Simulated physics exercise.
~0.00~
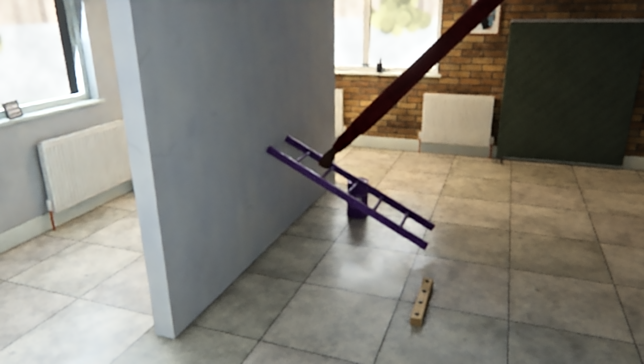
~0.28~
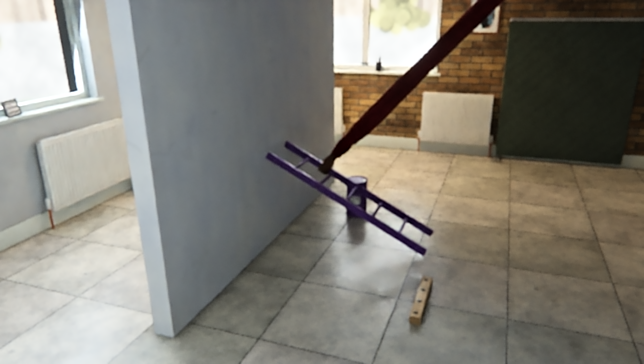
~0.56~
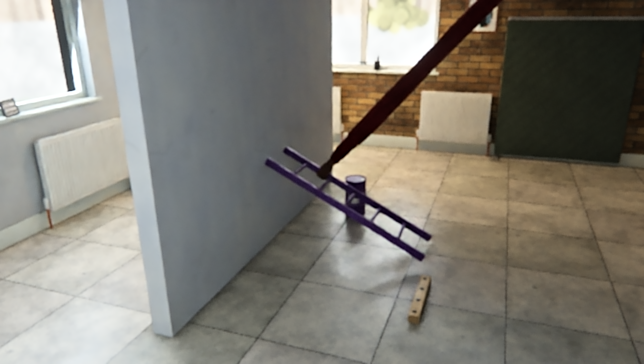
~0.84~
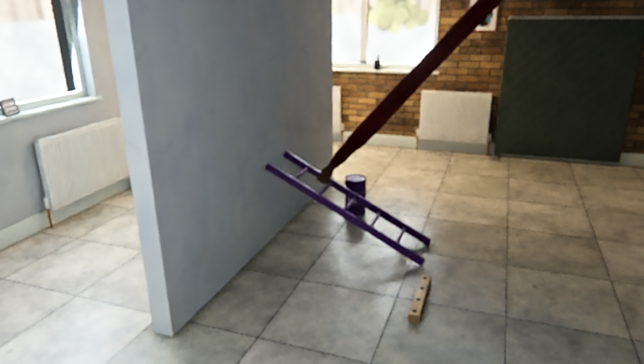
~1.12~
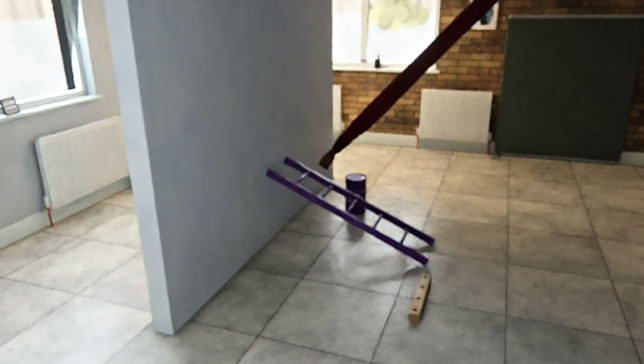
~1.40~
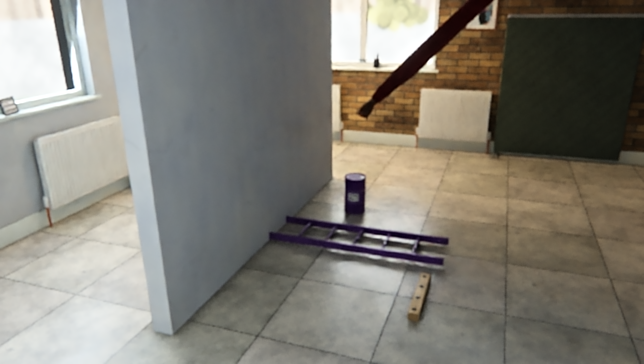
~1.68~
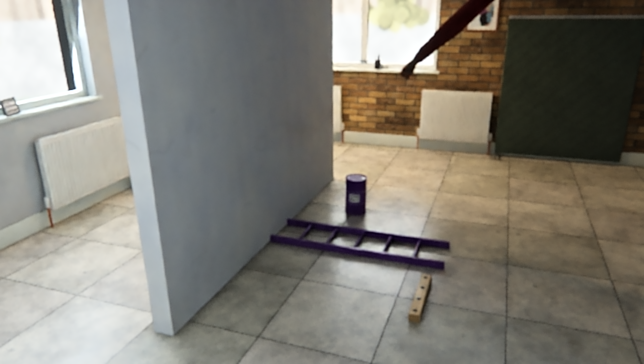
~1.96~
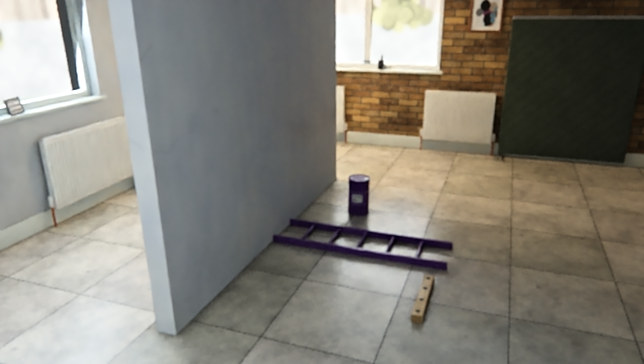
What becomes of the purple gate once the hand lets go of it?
It does not stay leaning against the wall. Its feet slip and it drops down to lie flat on the tiled floor.
